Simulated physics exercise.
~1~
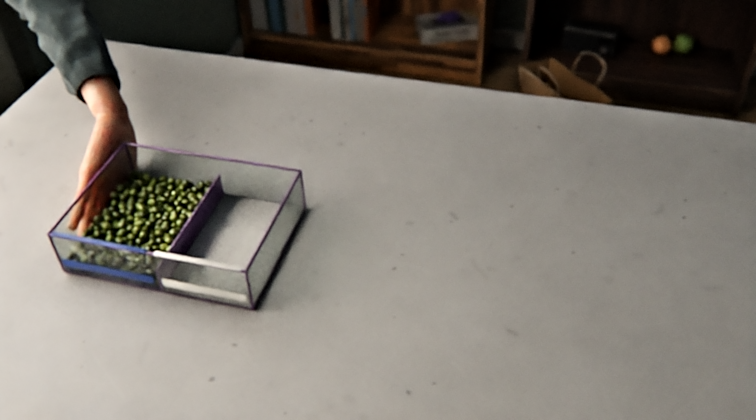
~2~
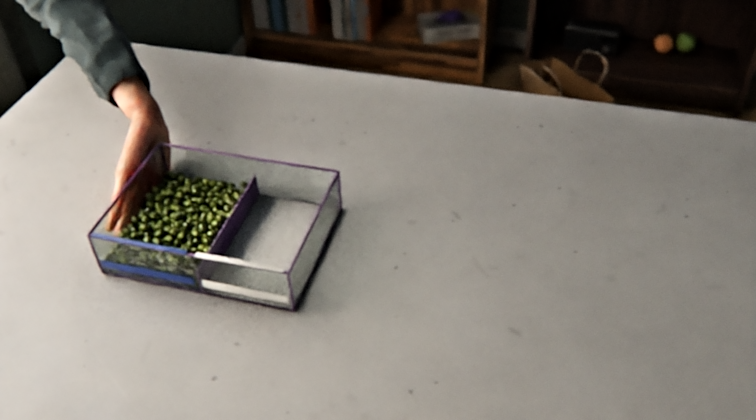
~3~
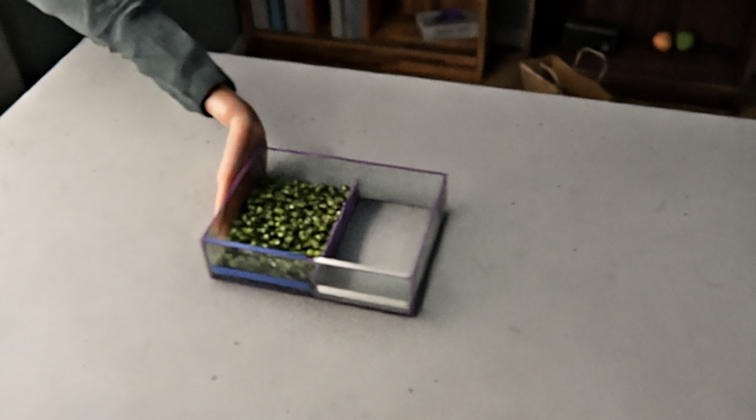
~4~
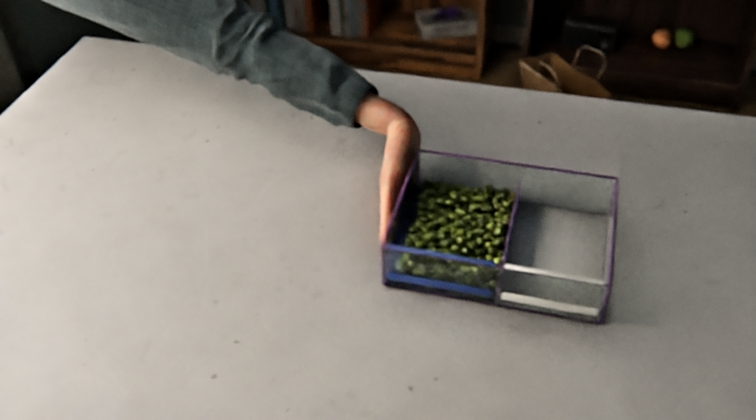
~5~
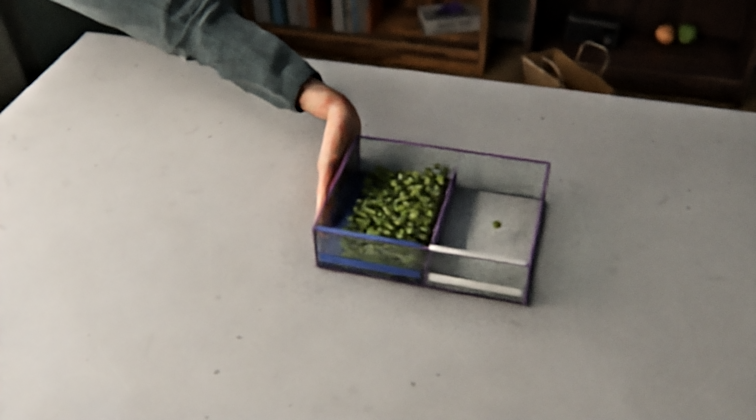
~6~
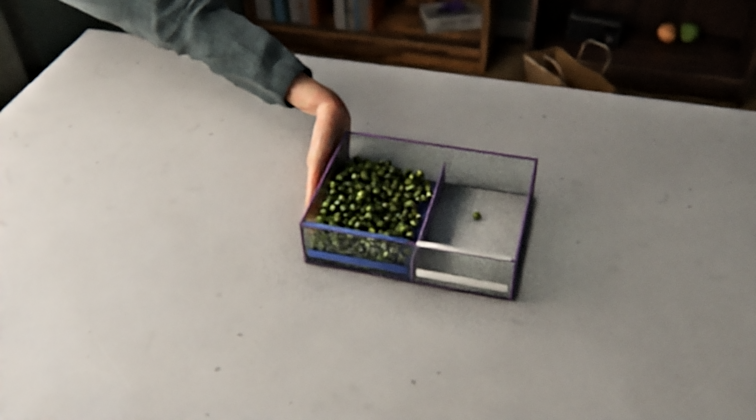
A clear drawer tray with purple edges, its left compartment filled with small green olives and its right one empty, sits on a pale grey table, seen from above at an angle by a slightly swaying camera. Behind the table are dark wooden shelves, a brown paper bag, and an orange and a green ball-like object. A hand in a grey-green sleeve holds the tray's left side and slides it to the right. The tray then moves a shorter way back left. It ends upright near the middle, with nearly all the olives still in the blue-marked left compartment and a single one lying in the right.
